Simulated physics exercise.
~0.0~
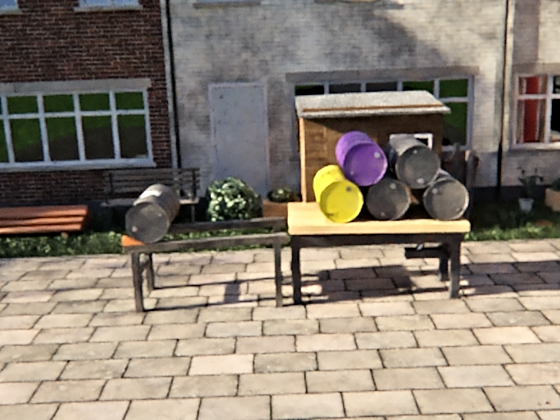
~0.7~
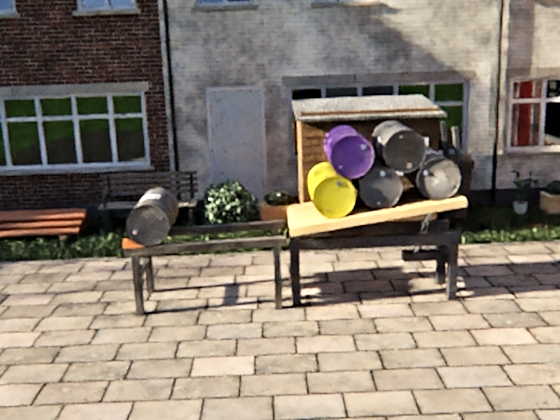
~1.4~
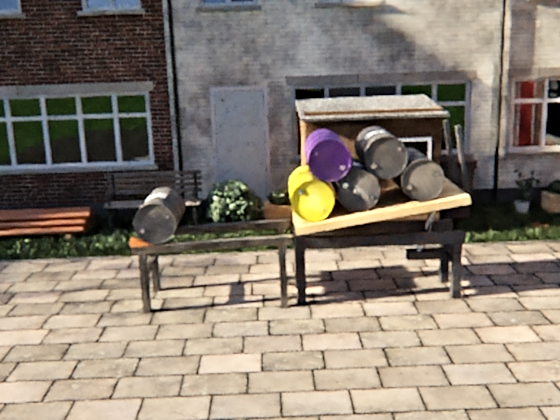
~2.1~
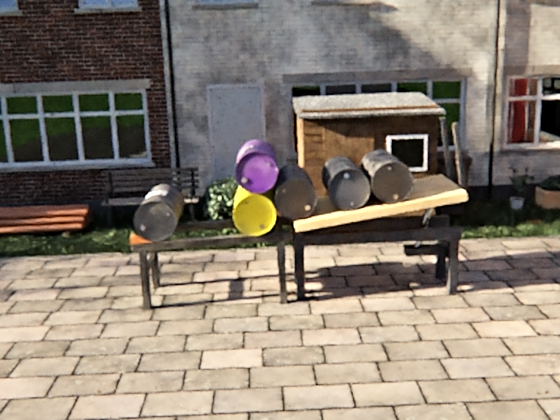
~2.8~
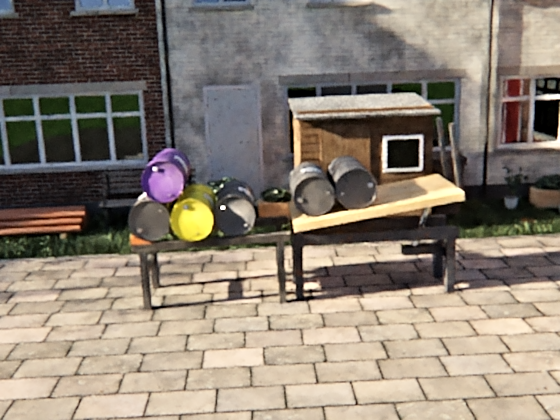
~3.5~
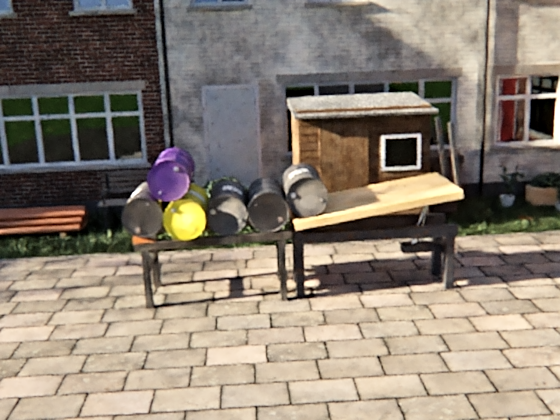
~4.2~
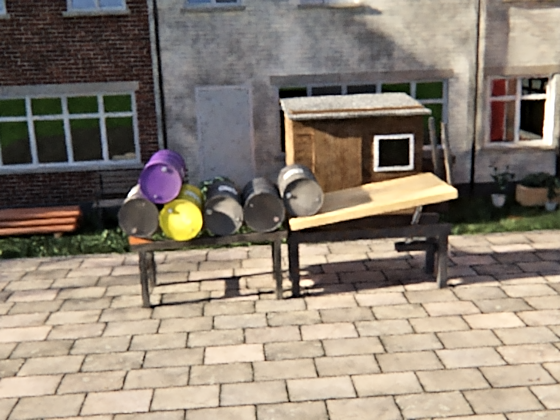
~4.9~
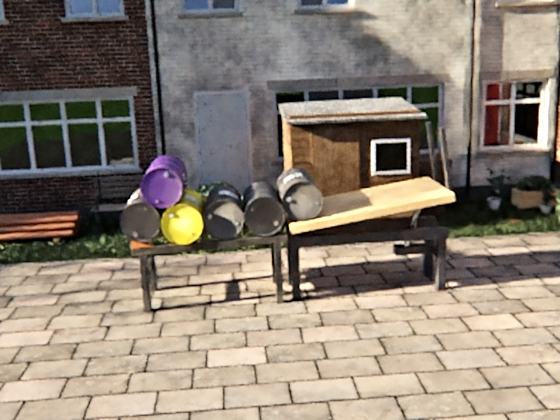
The footage shows a wooden tabletop tilting down to the left, sending purple, yellow and dark drums rolling onto a lower rack where a dark drum already rests. They settle in a line against it, with the yellow one second from the left and the purple one perched on top.
